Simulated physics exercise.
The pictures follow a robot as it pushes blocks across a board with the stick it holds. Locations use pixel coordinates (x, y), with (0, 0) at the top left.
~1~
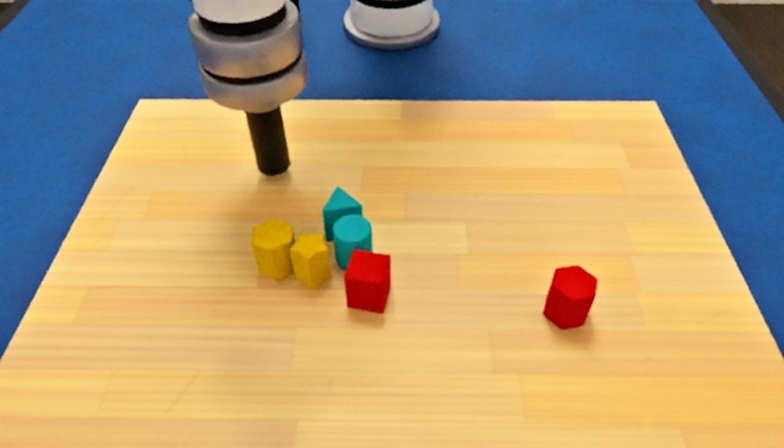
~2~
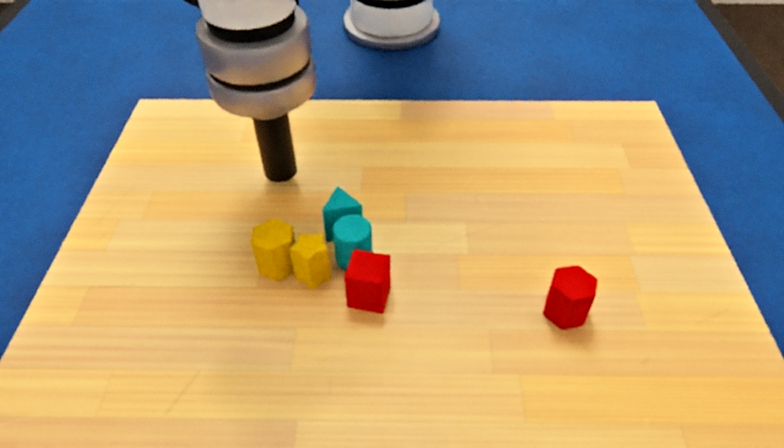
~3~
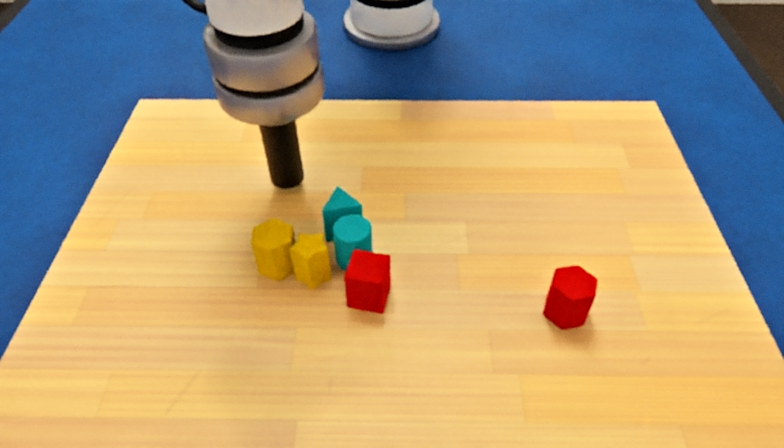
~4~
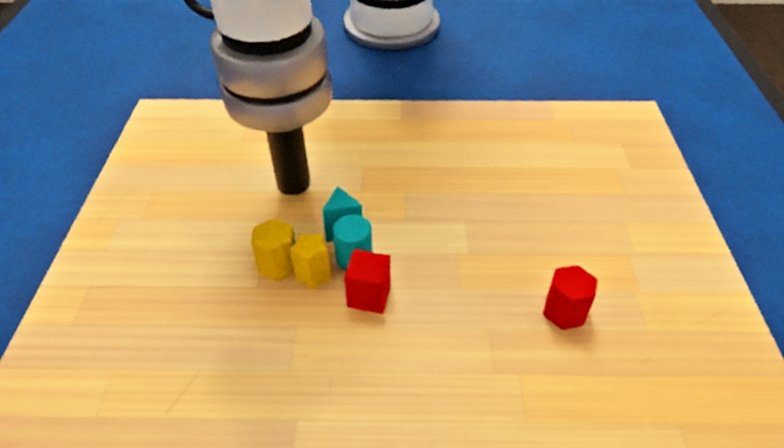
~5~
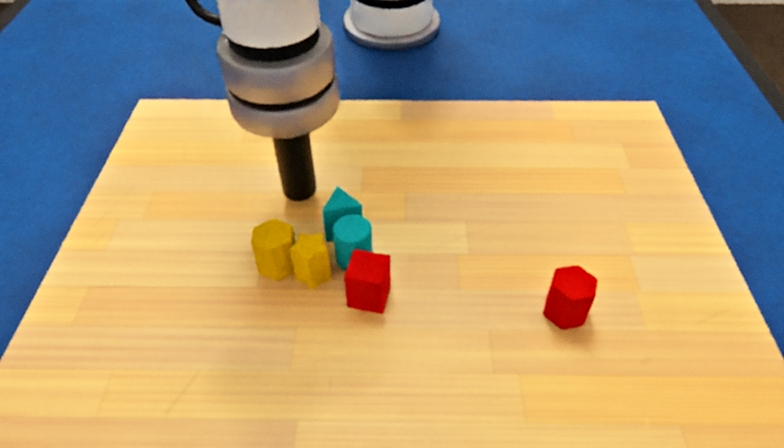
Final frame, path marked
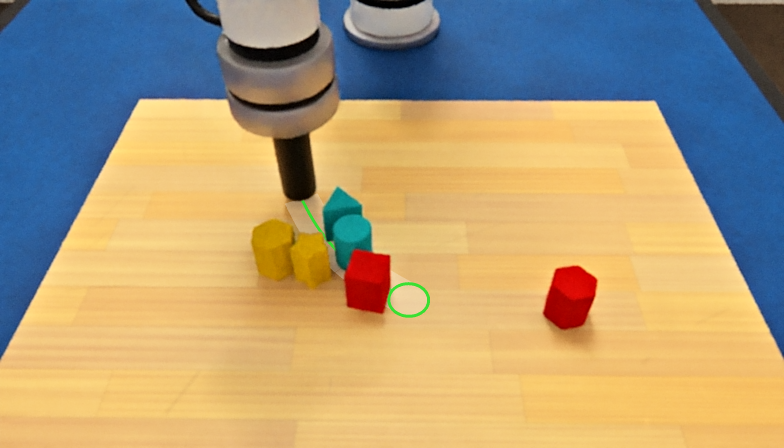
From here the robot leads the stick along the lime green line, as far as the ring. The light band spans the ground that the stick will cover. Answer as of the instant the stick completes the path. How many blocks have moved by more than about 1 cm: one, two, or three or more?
The push moves three or more blocks more than 1 cm.
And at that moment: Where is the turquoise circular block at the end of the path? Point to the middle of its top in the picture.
Expect it around (444, 252).
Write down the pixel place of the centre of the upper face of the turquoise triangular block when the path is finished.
About (365, 206).
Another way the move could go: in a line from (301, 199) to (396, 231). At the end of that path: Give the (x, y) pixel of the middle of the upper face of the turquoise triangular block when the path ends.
The turquoise triangular block ends near (382, 221).
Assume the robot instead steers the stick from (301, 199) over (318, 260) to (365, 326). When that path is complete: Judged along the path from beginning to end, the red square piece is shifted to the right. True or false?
That is false.
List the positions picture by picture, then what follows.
Tip of the stick (274, 165), middles of tops, yellow star block (309, 244), turquoise triangular block (341, 200), turquoise circular block (352, 227), red square piece (368, 265), in the first frame.
Stick (281, 172), nothing pushed, in the second frame.
Stick (288, 178), nothing pushed, in the third frame.
Stick (294, 184), nothing pushed, in the fourth frame.
Stick (300, 190), yellow star block (309, 244), turquoise triangular block (341, 200), turquoise circular block (352, 227), red square piece (368, 265), in the fifth frame.
The line goes from (301, 199) by way of (323, 235) and (359, 269) to (409, 300).
What follows on the original path. One third of the way, stick (322, 226); turquoise triangular block (351, 204).
Two thirds of the way, stick (359, 261); yellow star block (309, 247), turned 15° clockwise; turquoise triangular block (365, 206), turned 50° anticlockwise; turquoise circular block (397, 243); red square piece (372, 273).
At the end, stick (409, 291); yellow star block (309, 247), turned 15° clockwise; turquoise triangular block (365, 206), turned 50° anticlockwise; turquoise circular block (444, 252); red square piece (395, 303), turned 80° clockwise.
